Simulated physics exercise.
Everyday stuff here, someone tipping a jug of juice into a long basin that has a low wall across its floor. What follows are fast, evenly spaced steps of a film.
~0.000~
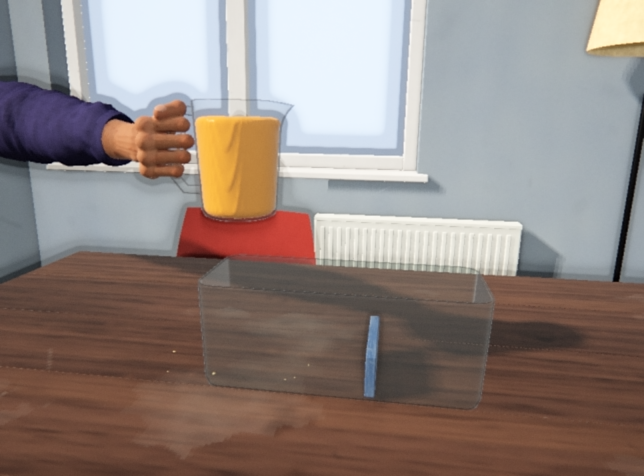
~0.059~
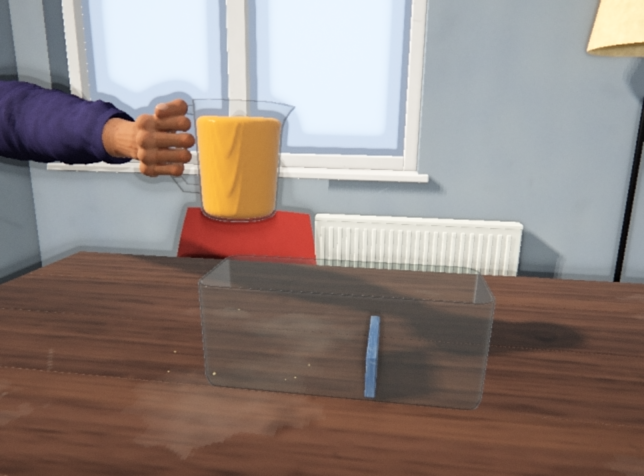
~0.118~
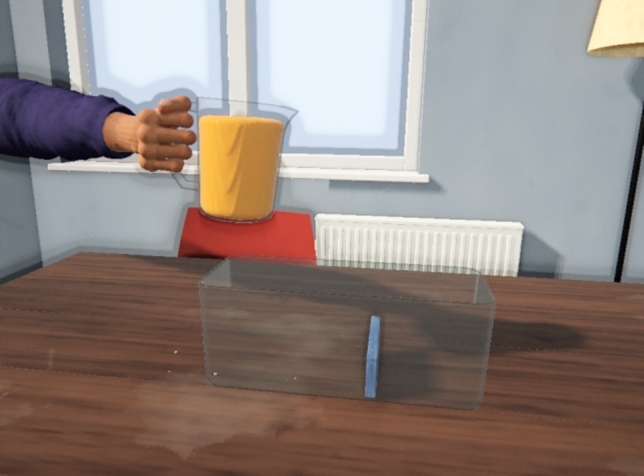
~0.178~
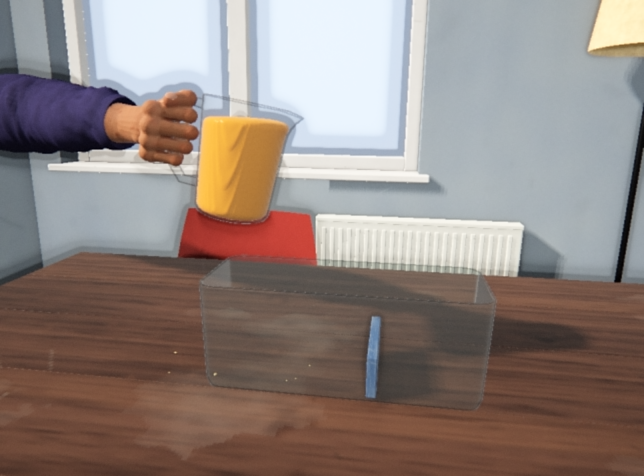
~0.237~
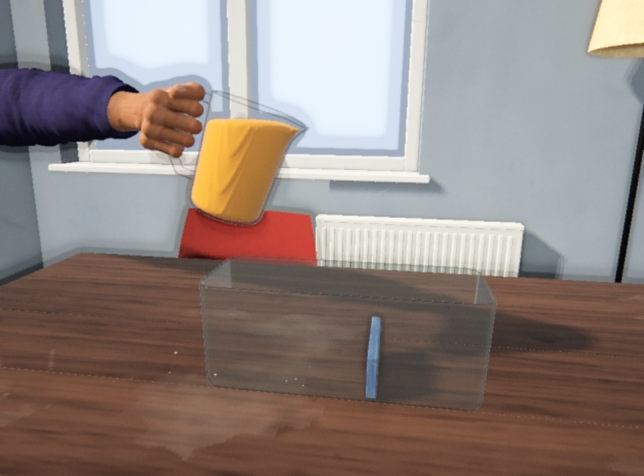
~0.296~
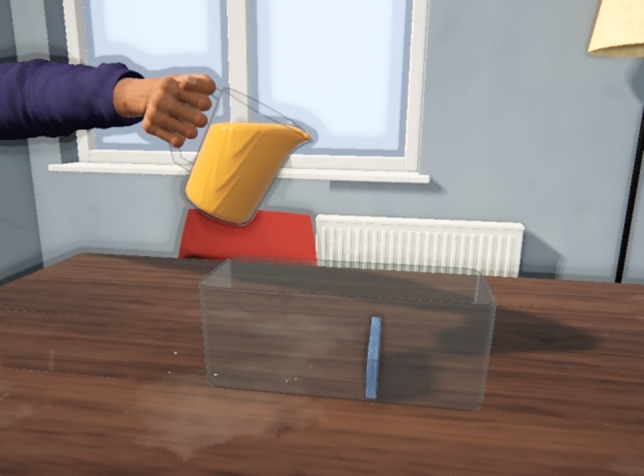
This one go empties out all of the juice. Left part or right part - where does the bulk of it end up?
The most liquid is found in the left area.
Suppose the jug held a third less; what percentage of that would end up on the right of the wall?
Roughly 5 in a hundred.
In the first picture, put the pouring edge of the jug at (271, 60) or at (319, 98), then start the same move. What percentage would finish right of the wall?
In order: Close to 0 and 80 percent.
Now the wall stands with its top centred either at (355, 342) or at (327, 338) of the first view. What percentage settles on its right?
70 per cent first, then 95 per cent.
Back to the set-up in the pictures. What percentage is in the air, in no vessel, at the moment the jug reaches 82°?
20 %.
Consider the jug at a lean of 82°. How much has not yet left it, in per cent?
It keeps around 70 per cent at that angle.
By 0.60 s the tilt is 82° and 70 per cent is still to pour, 8 is left of the wall and 3 right of it.
By 0.83 s the tilt is 98° and 27 per cent is still to pour, 44 is left of the wall and 11 right of it.
By 1.06 s the tilt is 98° and 6 per cent is still to pour, 74 is left of the wall and 13 right of it.
By 1.32 s the tilt is 98° and 1 per cent is still to pour, 82 is left of the wall and 14 right of it.
At rest 84 per cent lies left of the wall, 14 right of it and 2 outside.
